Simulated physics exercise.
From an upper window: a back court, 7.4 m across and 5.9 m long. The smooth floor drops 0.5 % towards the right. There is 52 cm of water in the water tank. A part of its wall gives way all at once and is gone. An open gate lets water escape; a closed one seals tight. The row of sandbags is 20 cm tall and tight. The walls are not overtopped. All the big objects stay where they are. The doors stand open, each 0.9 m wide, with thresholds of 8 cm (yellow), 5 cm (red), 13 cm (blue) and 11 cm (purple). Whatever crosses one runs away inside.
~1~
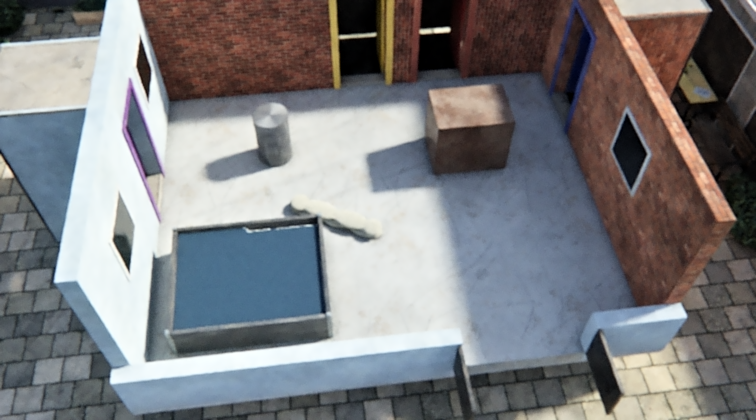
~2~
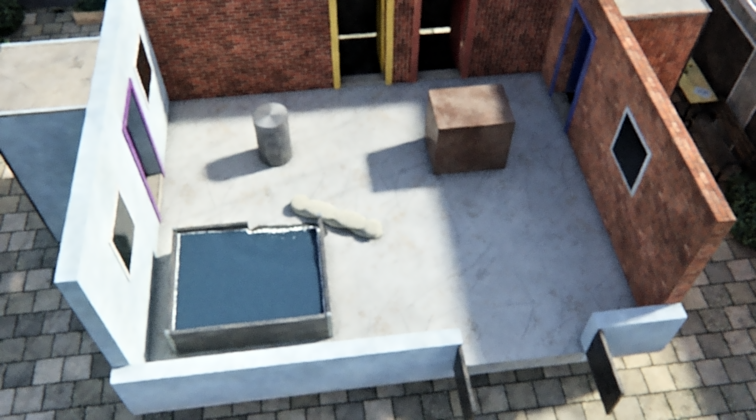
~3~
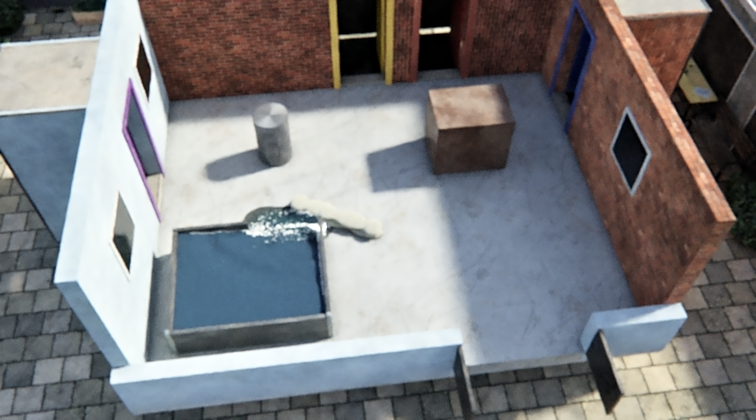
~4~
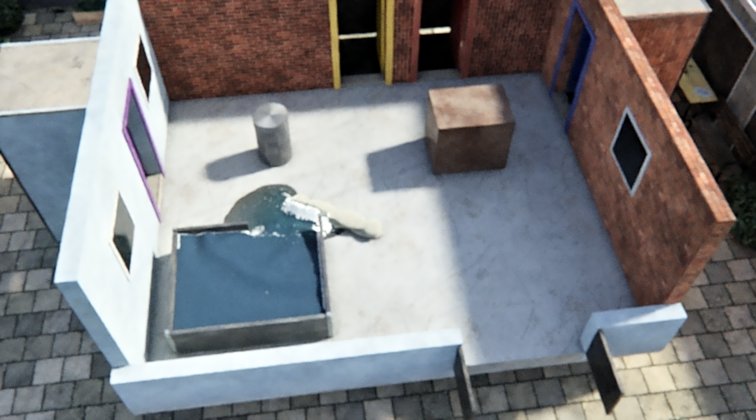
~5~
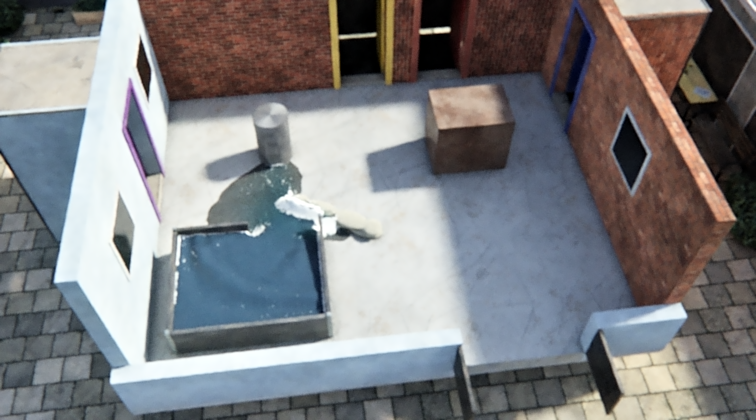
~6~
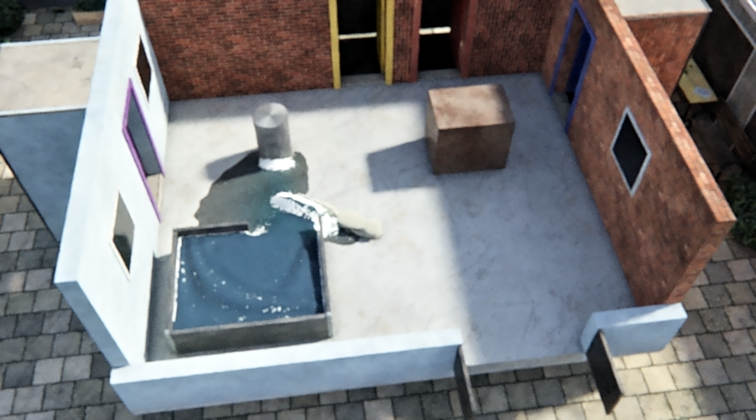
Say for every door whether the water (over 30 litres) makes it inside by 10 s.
Door by door: At the yellow door it does not reach the limit; at the red door it keeps below the limit; at the blue door it stays under the limit; at the purple door it keeps below the limit.
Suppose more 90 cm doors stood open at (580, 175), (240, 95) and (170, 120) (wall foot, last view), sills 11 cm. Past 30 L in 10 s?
In that order: Below, under, past it.
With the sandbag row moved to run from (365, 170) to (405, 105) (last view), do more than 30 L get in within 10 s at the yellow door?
Then: Yellow above.
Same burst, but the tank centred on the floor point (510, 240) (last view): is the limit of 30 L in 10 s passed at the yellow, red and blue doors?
Then: Yellow below, red above, blue above.
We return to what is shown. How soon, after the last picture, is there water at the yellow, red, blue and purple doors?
Yellow 1.5 s, red 2.2 s, blue 4.5 s, purple 0.9 s.
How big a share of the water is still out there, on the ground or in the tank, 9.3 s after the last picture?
Some 96 per cent remains.
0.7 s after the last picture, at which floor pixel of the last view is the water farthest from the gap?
At about (217, 108).
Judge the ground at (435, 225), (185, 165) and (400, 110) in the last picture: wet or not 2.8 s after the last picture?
In that order: Not reached, under water, under water.
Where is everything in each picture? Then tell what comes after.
Still water, 52 cm deep, in the water tank at (249, 273), in the first frame.
The front is at a hidden place, 0.6 m from the gap on the water tank's far side; 0.3 m2 of floor is under water; 52 cm left at the back of the water tank, in the second frame.
Water pours out on the water tank's far side and has run 0.8 m, to (258, 213); typically 11 cm deep outside, 52 cm at the water tank's back, in the third frame.
Water pours out on the water tank's far side and has run 1.2 m, to (264, 190); typically 8 cm deep outside, 52 cm at the water tank's back, in the fourth frame.
Water pours out on the water tank's far side and has run 1.7 m, to (263, 167); typically 6 cm deep outside, 50 cm at the water tank's back, in the fifth frame.
Water pours out on the water tank's far side and has run 2.0 m, to a hidden place; typically 6 cm deep outside, 45 cm at the water tank's back, in the sixth frame.
Then, 0.7 s after the last picture water covers 20 % of the floor and is deepest (41 cm) near (301, 220); yellow door not reached, red door not reached, blue door not reached, purple door not reached.
Then, 1.5 s after the last picture water covers 40 % of the floor and is deepest (32 cm) near (301, 220); yellow door 1 cm at the sill, 0 L in, red door not reached, blue door not reached, purple door 7 cm at the sill, 0 L in.
Then, 2.8 s after the last picture water covers 50 % of the floor and is deepest (23 cm) near (302, 228); yellow door 8 cm at the sill, 1 L in, red door 6 cm at the sill, 0 L in, blue door not reached, purple door 10 cm at the sill, 0 L in.
Then, 5.3 s after the last picture water covers 70 % of the floor and is deepest (16 cm) near (312, 227); yellow door 4 cm at the sill, 3 L in, red door 6 cm at the sill, 3 L in, blue door 6 cm at the sill, 0 L in, purple door 9 cm at the sill, 1 L in.
Then, 9.3 s after the last picture water covers 95 % of the floor and is deepest (12 cm) near (647, 329); yellow door 3 cm at the sill, 3 L in, red door 4 cm at the sill, 4 L in, blue door 7 cm at the sill, 1 L in, purple door 5 cm at the sill, 1 L in.
